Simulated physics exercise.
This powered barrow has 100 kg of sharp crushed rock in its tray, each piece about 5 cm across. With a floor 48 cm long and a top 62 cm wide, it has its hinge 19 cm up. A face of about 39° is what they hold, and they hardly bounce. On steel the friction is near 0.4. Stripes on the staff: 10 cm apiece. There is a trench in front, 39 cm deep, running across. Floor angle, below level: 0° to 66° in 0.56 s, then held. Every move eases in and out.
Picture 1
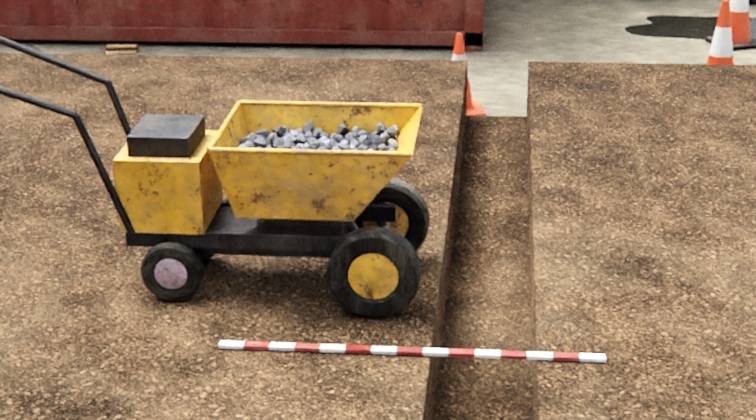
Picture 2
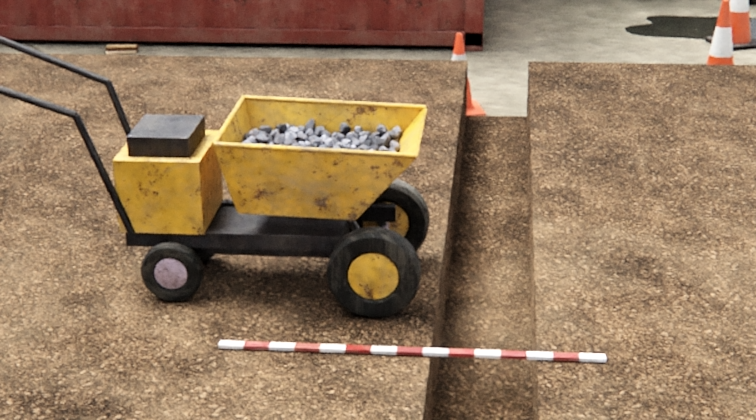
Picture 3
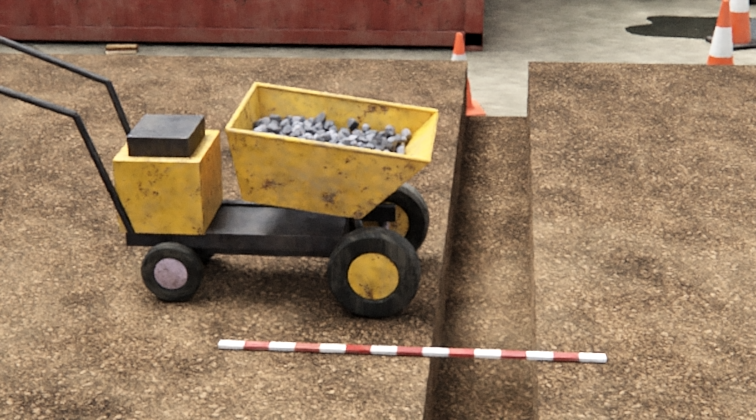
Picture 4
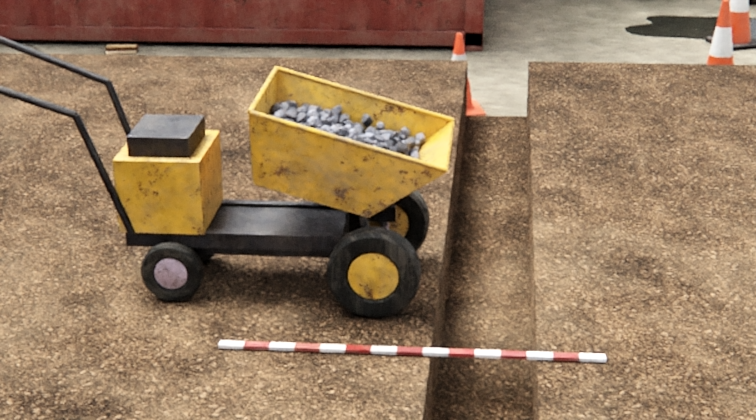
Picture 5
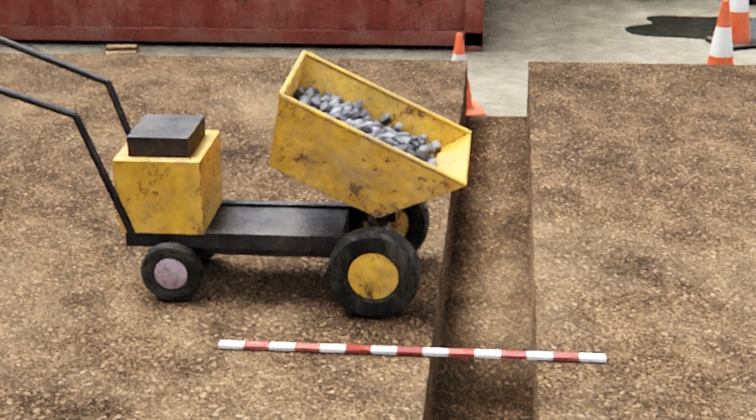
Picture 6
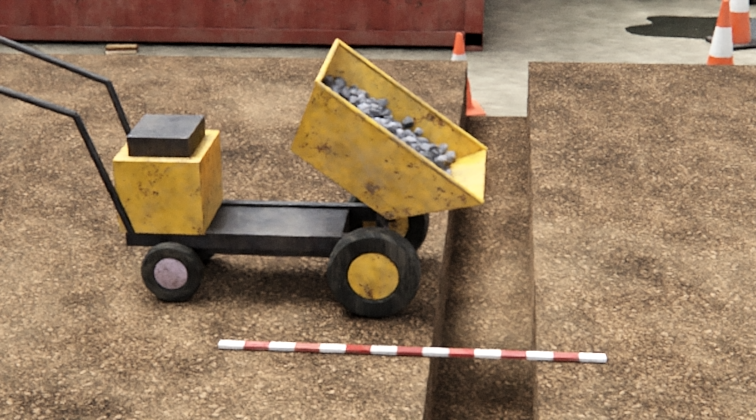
On a patch of brown gravelly ground cut by a trench, seen from the side and slightly above by a still camera, a red container stands behind and orange-and-white cones sit at upper right. A yellow barrow with black handles and wheels holds grey stones in its tray, left of the trench, behind a red-and-white striped staff. The tray tilts steeply toward the right, slowly at first, its left end rising and its lip lowering over the trench, while the barrow stays put.
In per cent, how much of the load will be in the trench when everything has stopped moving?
Around 20 per cent of it.
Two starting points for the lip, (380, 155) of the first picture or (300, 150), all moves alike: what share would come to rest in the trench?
Near 40 and near 70 percent.
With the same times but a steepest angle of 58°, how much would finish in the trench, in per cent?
It would come to about 10 percent.
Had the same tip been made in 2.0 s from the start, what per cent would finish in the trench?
Roughly 40 per cent.
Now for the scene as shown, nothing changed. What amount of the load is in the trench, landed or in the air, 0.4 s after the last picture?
By then, around 5 percent.
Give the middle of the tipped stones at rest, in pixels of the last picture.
Roughly at (574, 288).
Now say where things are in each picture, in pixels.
Lip at (411, 155), floor tilted 0°, highest stones at (353, 137), in the first picture.
The tray is at 2°, its lip at (416, 156); the top of the load is at (286, 138), in the second picture.
The tray is at 8°, its lip at (429, 161); the top of the load is at (282, 128), in the third picture.
Lip at (447, 171), floor tilted 16°, highest stones at (293, 114), in the fourth picture.
The tray is at 26°, its lip at (466, 185); the top of the load is at (310, 98), in the fifth picture.
Lip at (483, 203), floor tilted 37°, highest stones at (334, 88), in the sixth picture.
Then, 0.1 s after the last picture the floor is at 56°, 100 % in the tray; the foremost stones are at (477, 200).
Then, 0.4 s after the last picture the floor is at 66°, 91 % in the tray, 5 % in the trench, 4 % past the trench; the foremost stones are at (562, 278).
Then, 0.7 s after the last picture the floor is at 66°, 41 % in the tray, 7 % in the trench, 53 % past the trench; the foremost stones are at (716, 300).
Then, 2.7 s after the last picture the floor is at 66°, 25 % in the tray, 20 % in the trench, 55 % past the trench; the foremost stones are past the picture's edge.
